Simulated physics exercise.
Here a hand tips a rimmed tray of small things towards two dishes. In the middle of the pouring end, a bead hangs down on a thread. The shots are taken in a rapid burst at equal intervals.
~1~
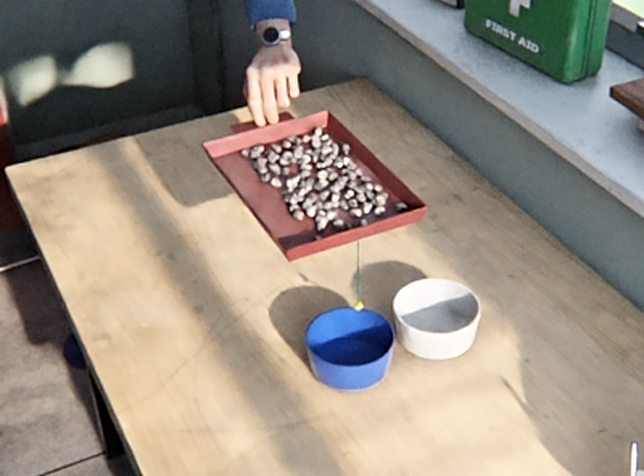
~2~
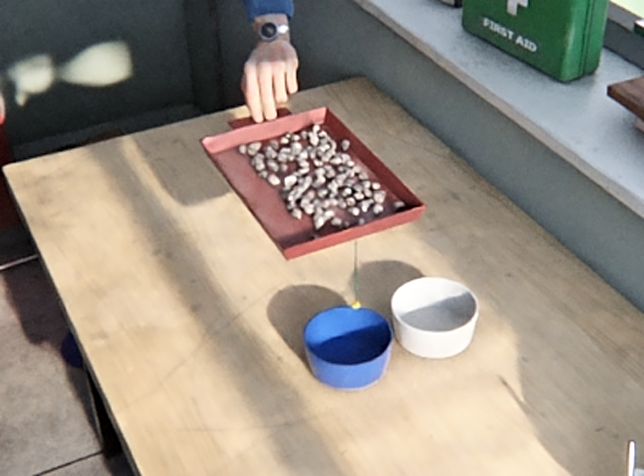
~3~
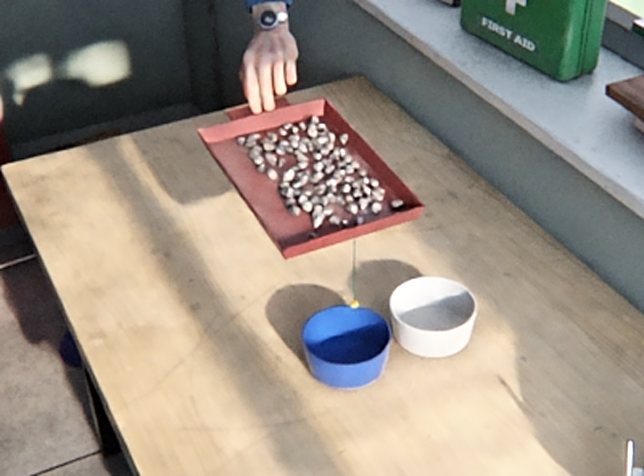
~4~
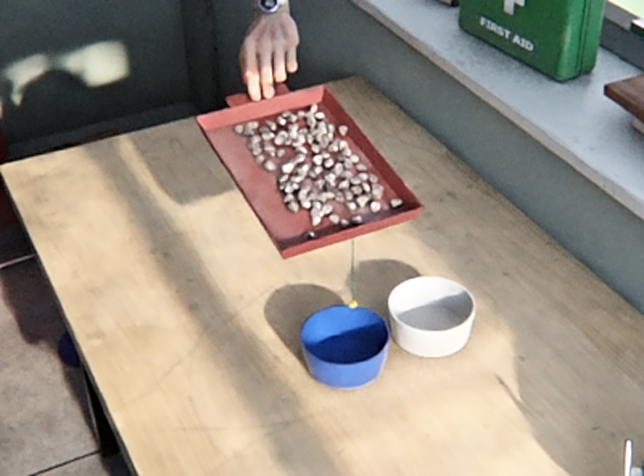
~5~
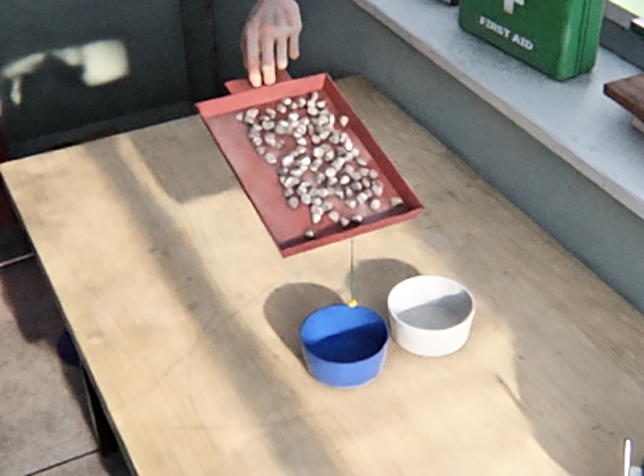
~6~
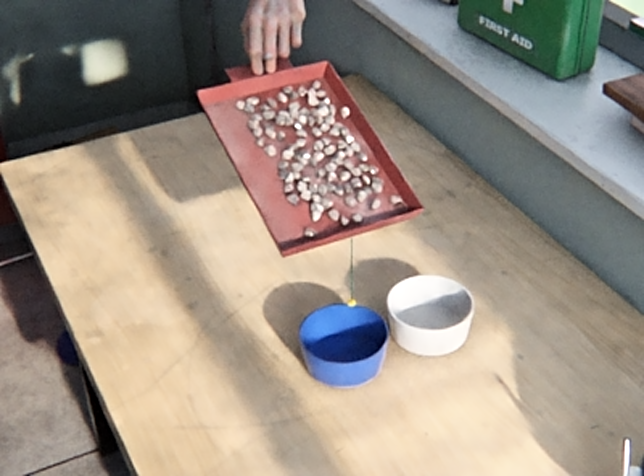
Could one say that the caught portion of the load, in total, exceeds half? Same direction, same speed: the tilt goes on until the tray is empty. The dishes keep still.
Yes, it exceeds half.
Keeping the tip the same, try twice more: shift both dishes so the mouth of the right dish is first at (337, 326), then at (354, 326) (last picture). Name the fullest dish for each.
Placement one: The right-positioned dish. Placement two: The right-positioned dish.
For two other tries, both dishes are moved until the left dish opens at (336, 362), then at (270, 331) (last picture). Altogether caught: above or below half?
Result, first place: Exceeding half; second place: Not as much as half.
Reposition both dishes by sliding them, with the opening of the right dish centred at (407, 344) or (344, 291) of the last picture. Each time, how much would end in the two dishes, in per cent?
Roughly 70% the first time and 0% the second time.
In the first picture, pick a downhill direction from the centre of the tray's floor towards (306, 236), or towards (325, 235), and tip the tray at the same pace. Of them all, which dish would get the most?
First place: The dish to the left; second place: The dish to the left.
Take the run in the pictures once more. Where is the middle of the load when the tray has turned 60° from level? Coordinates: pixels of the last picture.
Somewhere near pixel (364, 209).
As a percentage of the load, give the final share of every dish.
The share is 40 per cent in the left dish and 30 per cent in the right dish.
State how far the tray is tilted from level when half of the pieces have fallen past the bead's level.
Roughly 100 degrees at that moment.
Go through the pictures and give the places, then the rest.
Corners of the pouring end at (289, 246) and (421, 205), level; middle of the load at (323, 182), bits of gravel; left dish at (371, 375); right dish at (459, 342); bead on its thread at (358, 306), in the first picture.
Corners of the pouring end at (287, 245) and (419, 204), level; middle of the load at (321, 179), in the second picture.
Corners of the pouring end at (286, 245) and (418, 204), tipped barely, level across its low end; middle of the load at (319, 174), in the third picture.
Corners of the pouring end at (285, 246) and (417, 205), tipped a little, level across its low end; middle of the load at (318, 168), in the fourth picture.
Corners of the pouring end at (285, 245) and (418, 205), tipped a little, level across its low end; middle of the load at (318, 161), in the fifth picture.
Corners of the pouring end at (285, 246) and (418, 206), tipped clearly, level across its low end; middle of the load at (319, 155); left dish at (365, 371); right dish at (452, 339), in the sixth picture.
Soon, tray tipped steeply; all on the tray.
A while on, tray tipped right over; about half on the tray; a small part in the left dish; a small part in the right dish; about a quarter outside both; a small part in the air.
Towards the end, tray tipped past a quarter turn; about a third in the left dish; about a quarter in the right dish; about a third outside both.
Finally, tray tipped past a quarter turn; about a third in the left dish; about a quarter in the right dish; about a third outside both.
